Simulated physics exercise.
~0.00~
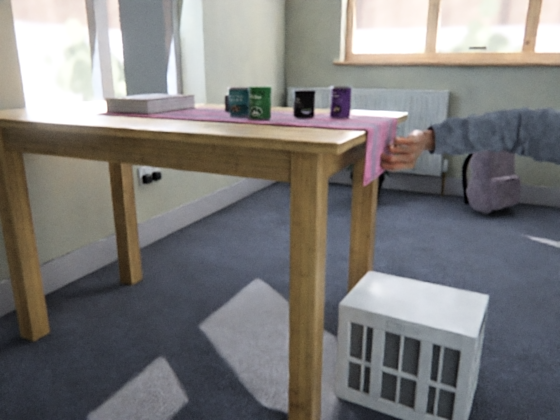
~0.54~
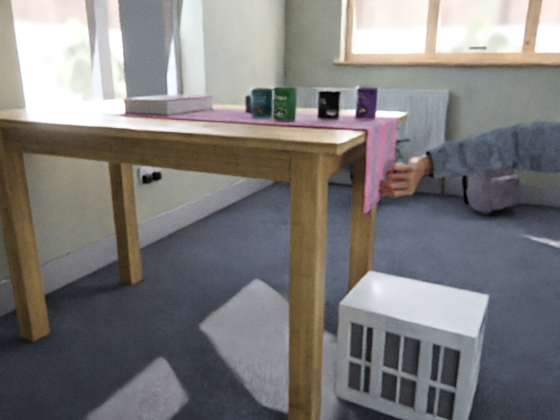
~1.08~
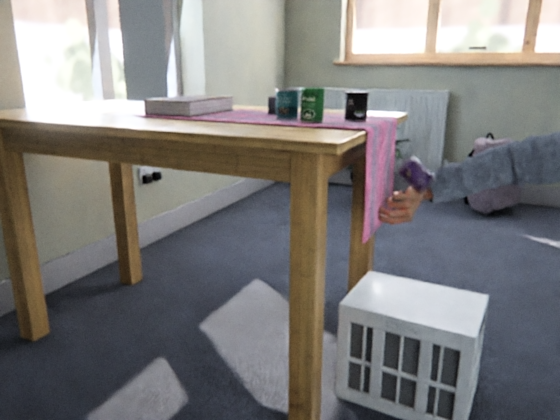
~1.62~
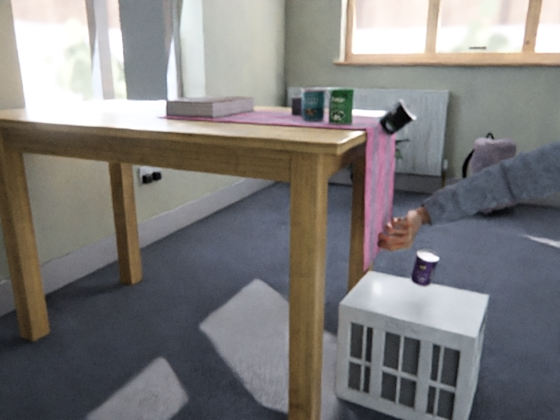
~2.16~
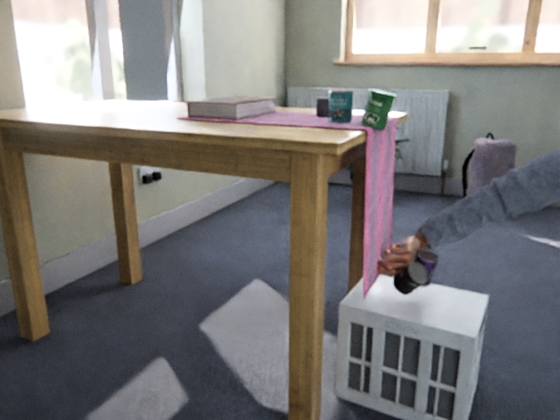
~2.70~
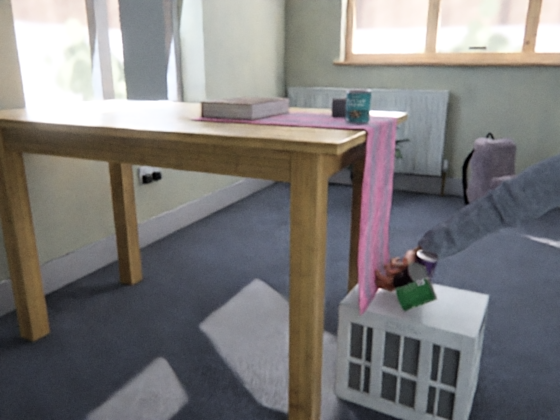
A hand slowly pulled the hanging end of a pink runner down off a wooden table, and the purple, black and green cans tipped over the edge one after another onto the white crate below, while the turquoise can stayed upright near the edge.
